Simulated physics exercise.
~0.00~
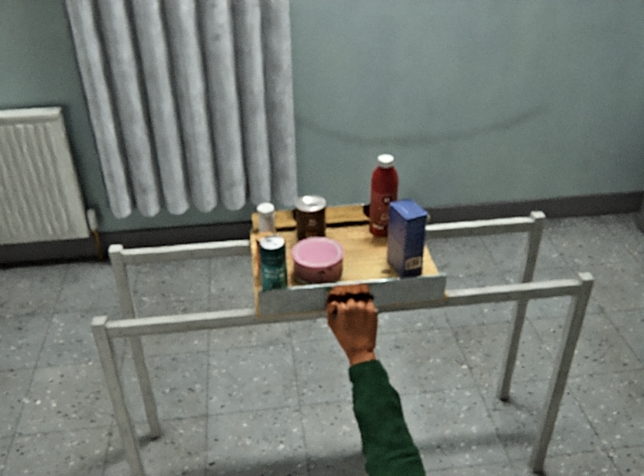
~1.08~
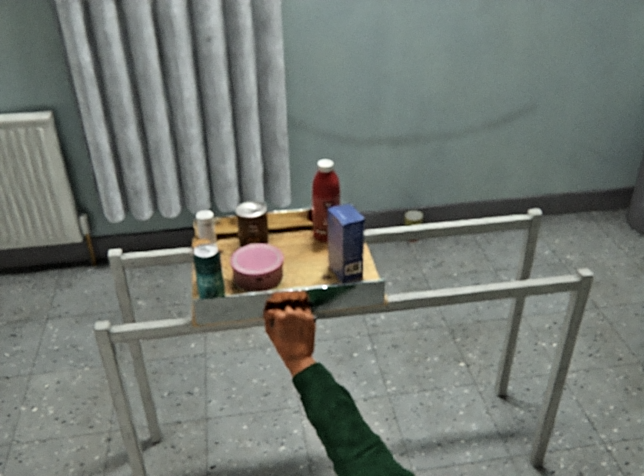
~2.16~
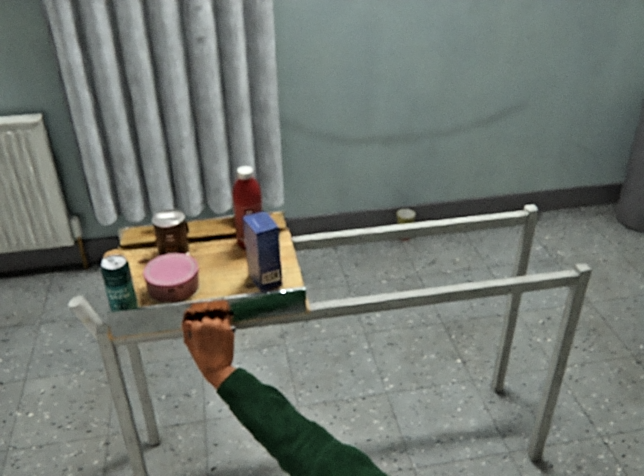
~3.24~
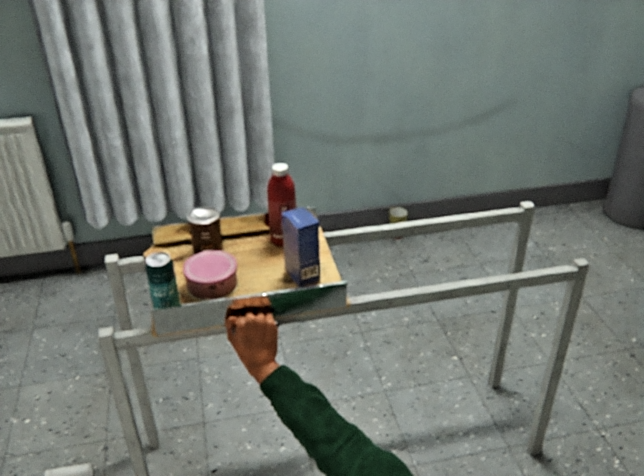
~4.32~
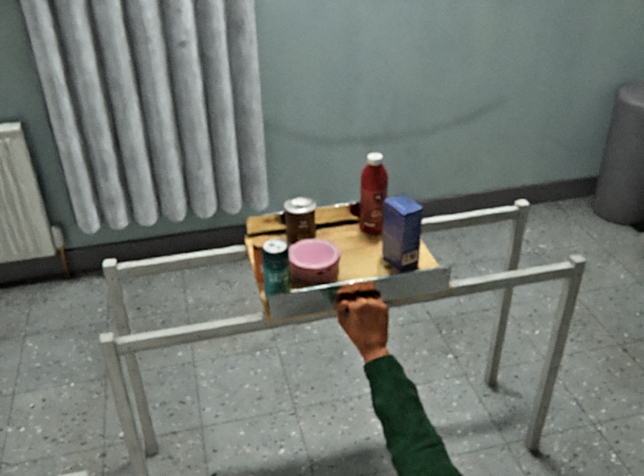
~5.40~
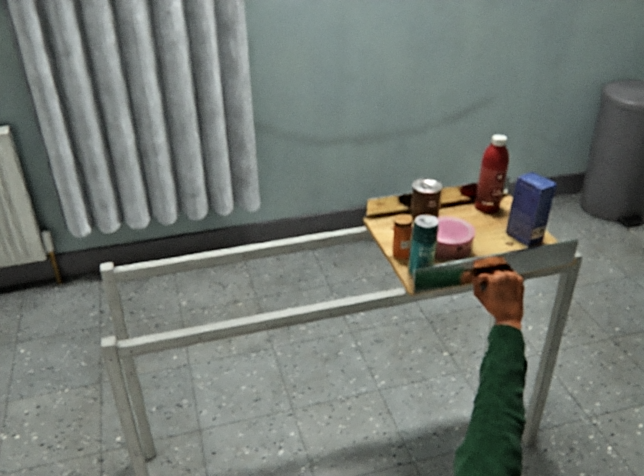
A hand slides a loaded wooden tray left along metal rails, a small white shaker drops off, then the tray moves right.
